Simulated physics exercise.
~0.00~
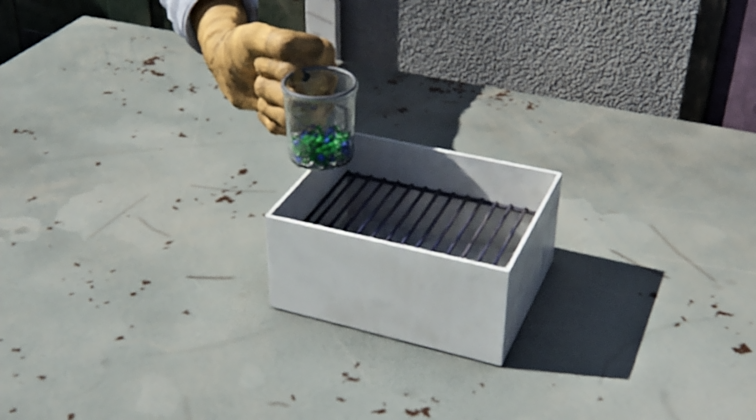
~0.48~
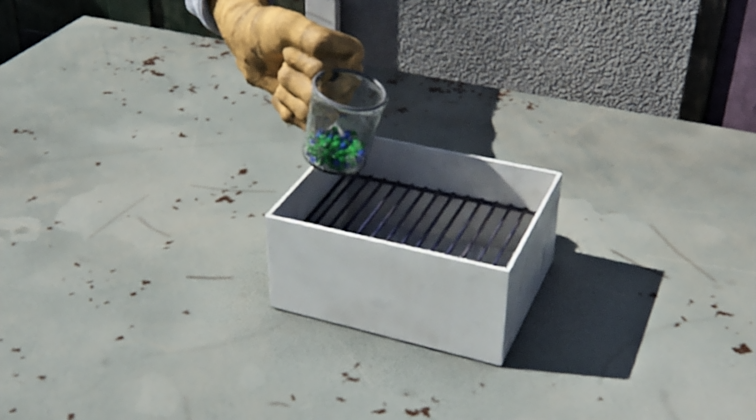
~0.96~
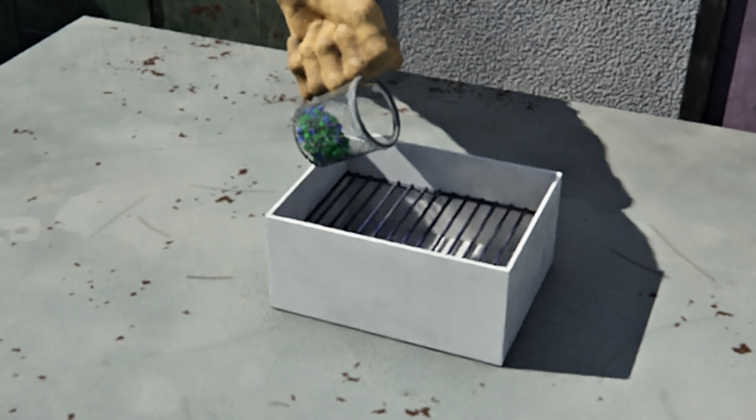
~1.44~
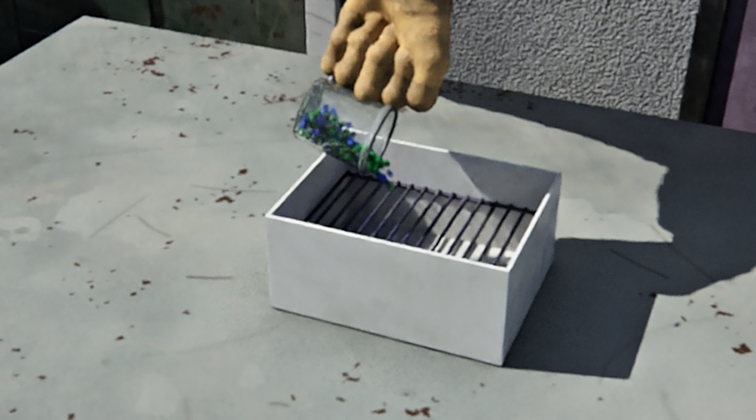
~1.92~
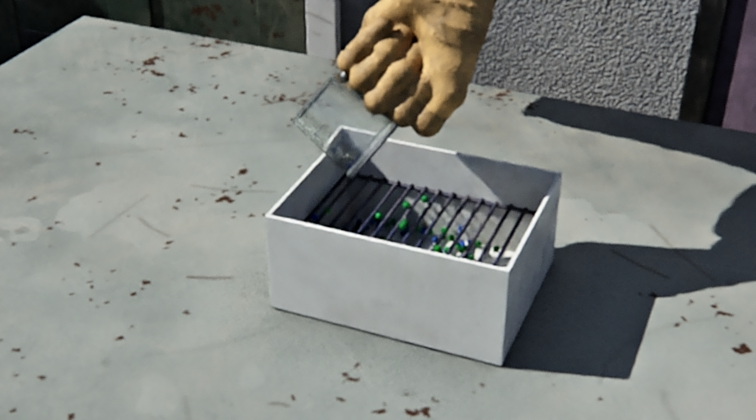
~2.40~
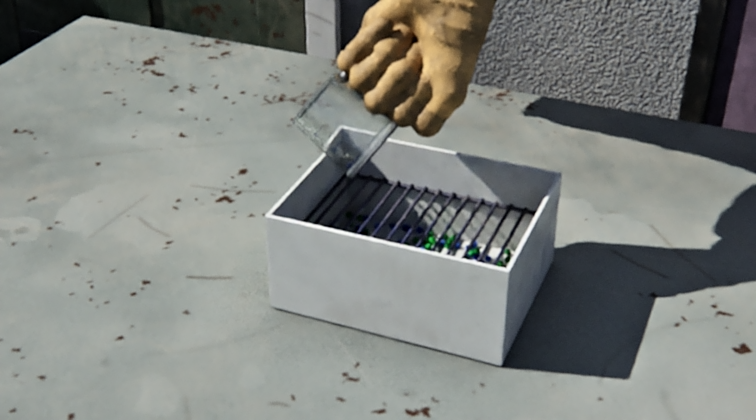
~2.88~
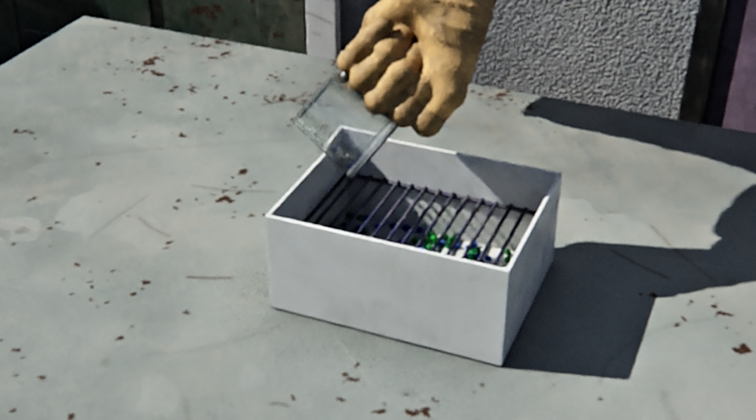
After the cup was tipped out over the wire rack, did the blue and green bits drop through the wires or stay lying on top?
Both the blue and the green bits dropped through the wires, and none stayed lying on the rack.
